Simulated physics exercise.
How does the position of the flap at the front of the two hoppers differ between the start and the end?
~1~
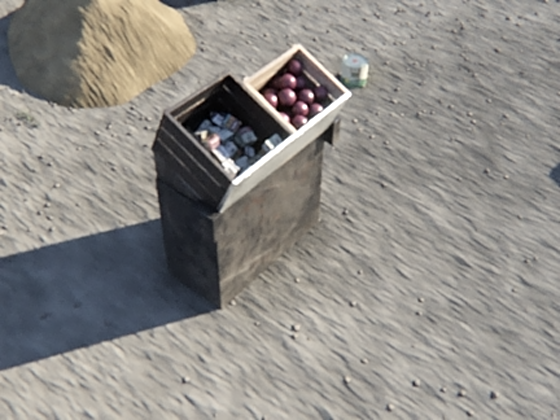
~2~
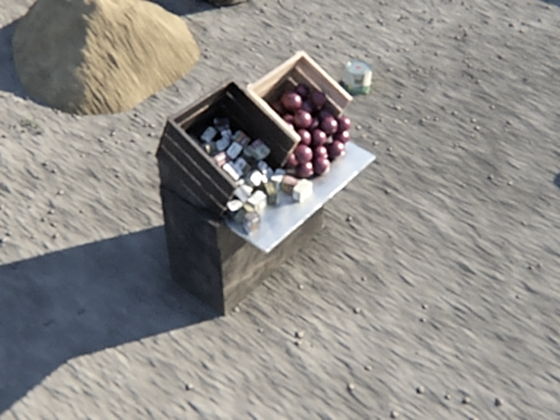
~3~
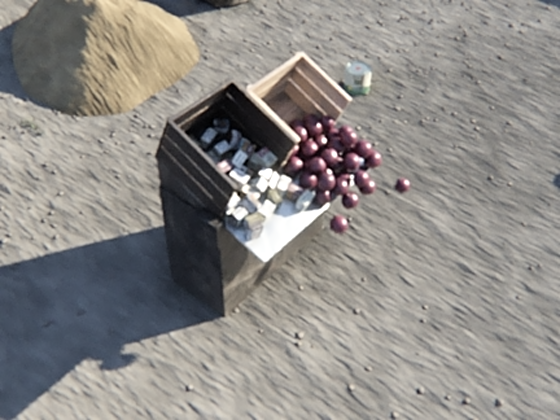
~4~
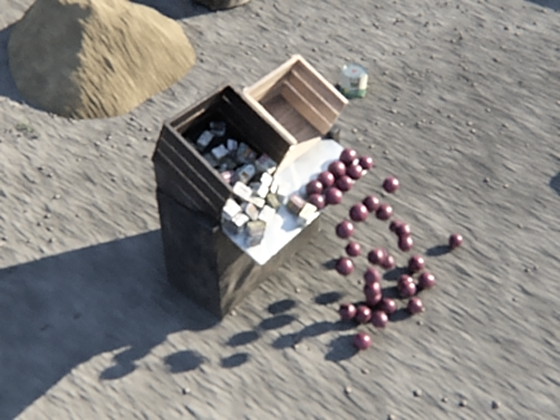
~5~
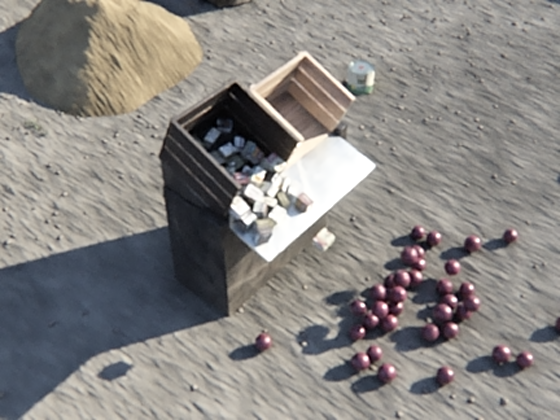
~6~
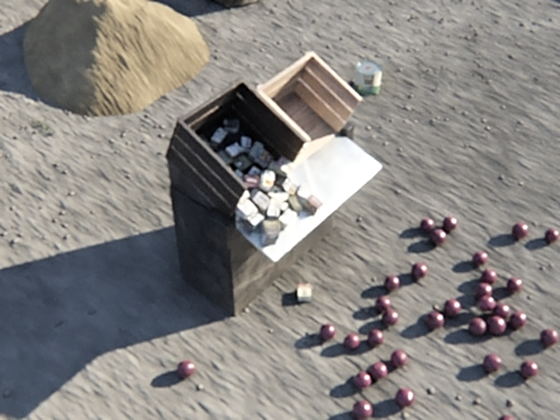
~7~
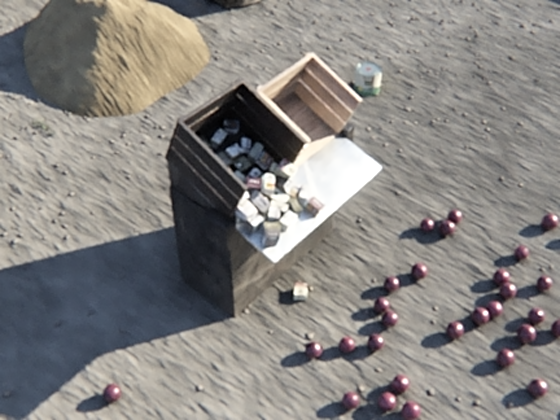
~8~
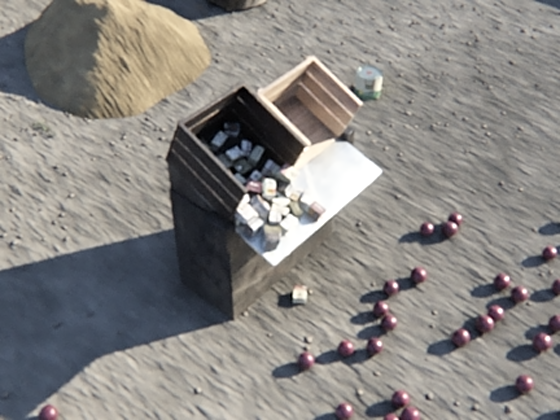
At the start the flap leans up against the front of the hoppers, and by the end it has swung down and lies on its side, sticking out from the stand.
